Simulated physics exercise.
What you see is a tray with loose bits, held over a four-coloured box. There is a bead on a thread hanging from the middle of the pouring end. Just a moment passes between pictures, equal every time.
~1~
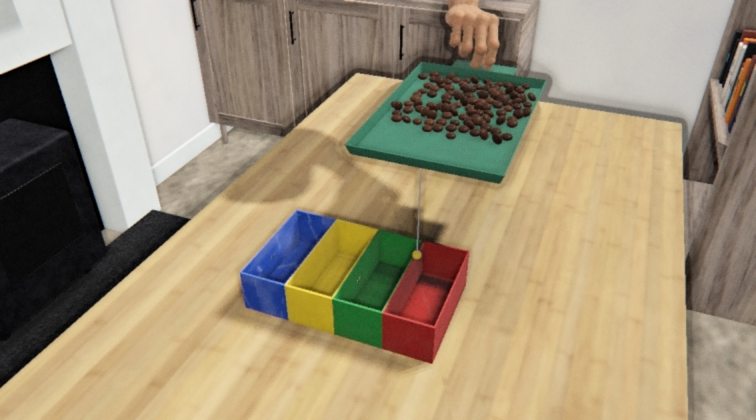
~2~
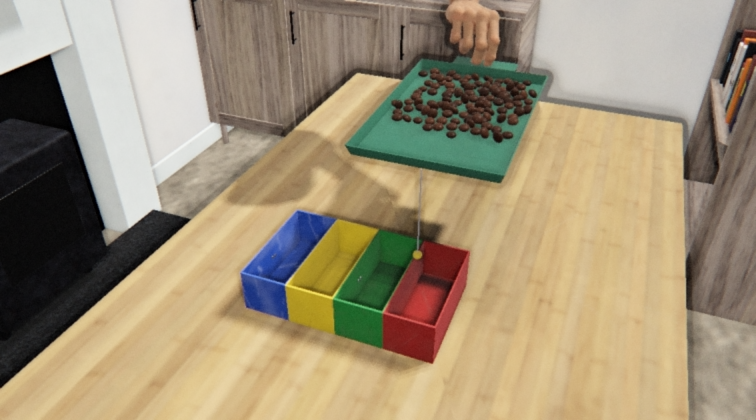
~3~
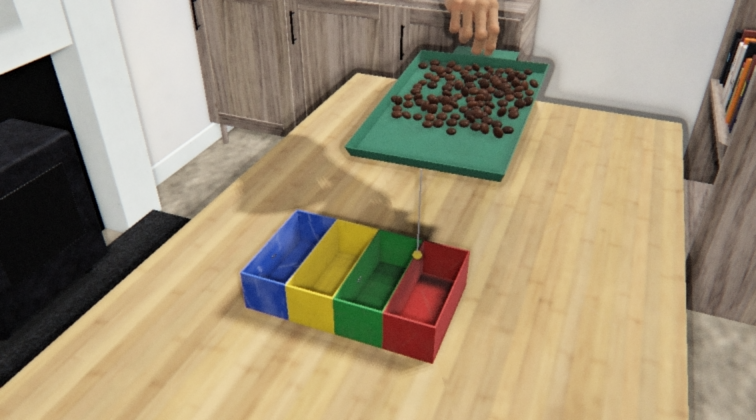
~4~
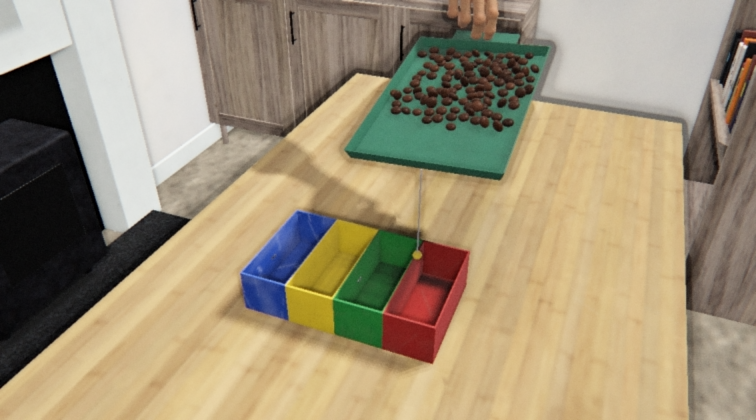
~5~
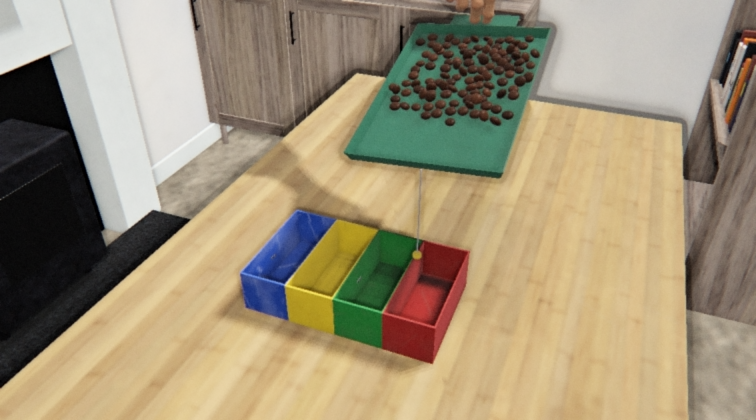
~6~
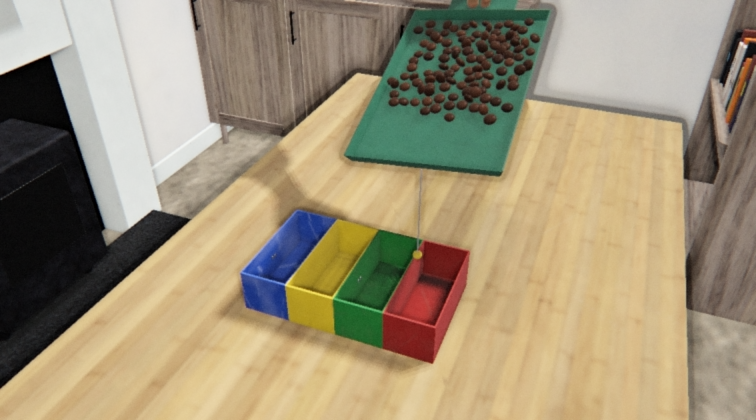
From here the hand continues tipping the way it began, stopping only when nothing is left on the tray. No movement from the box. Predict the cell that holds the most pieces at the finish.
I predict the yellow cell.
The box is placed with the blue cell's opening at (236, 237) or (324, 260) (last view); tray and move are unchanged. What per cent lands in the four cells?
Roughly 80% on the first try and 90% on the second.
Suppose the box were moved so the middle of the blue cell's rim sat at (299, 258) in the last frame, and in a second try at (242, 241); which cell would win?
In order: That yellow cell, the green cell.
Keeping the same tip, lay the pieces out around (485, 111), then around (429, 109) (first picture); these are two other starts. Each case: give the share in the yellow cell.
Close to 40 in a hundred, then close to 50 in a hundred.
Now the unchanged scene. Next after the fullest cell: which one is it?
That one is that green cell.
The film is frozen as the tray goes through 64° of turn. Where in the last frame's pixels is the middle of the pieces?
Roughly at (389, 136).
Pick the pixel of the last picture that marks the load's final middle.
The centre ends up roughly at (336, 309).
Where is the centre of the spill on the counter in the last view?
Estimated middle: Around (289, 383).
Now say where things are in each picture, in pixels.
In the first frame, corners of the pouring end near (350, 143) and (501, 172), level; middle of the load near (473, 101), flat chocolate drops; bead on its thread near (417, 255); blue cell near (264, 293); yellow cell near (310, 306); green cell near (358, 320); red cell near (408, 335).
In the second frame, corners of the pouring end near (350, 144) and (501, 172), level; middle of the load near (474, 99).
In the third frame, corners of the pouring end near (350, 145) and (501, 171), tipped barely, lowest at the left corner; middle of the load near (474, 91).
In the fourth frame, corners of the pouring end near (349, 148) and (500, 170), tipped a little, lowest at the left corner; middle of the load near (474, 81).
In the fifth frame, corners of the pouring end near (349, 150) and (500, 169), tipped clearly, lowest at the left corner; middle of the load near (473, 70).
In the sixth frame, corners of the pouring end near (349, 152) and (499, 168), tipped clearly, lowest at the left corner; middle of the load near (472, 59); blue cell near (265, 293); yellow cell near (310, 306); green cell near (358, 320); red cell near (409, 335).
Shortly afterwards, tray tipped steeply; all but a few on the tray; a little falling or outside the box.
Next, tray tipped past a quarter turn; only a few on the tray; near a third in the yellow cell; near a quarter in the green cell; a little in the red cell; only a few in the blue cell; near a quarter falling or outside the box.
Some moments later, tray tipped past a quarter turn; near half in the yellow cell; near a quarter in the green cell; a little in the red cell; only a few in the blue cell; near a quarter falling or outside the box.
In the end, tray tipped past a quarter turn; near half in the yellow cell; near a quarter in the green cell; a little in the red cell; only a few in the blue cell; near a quarter outside the box.
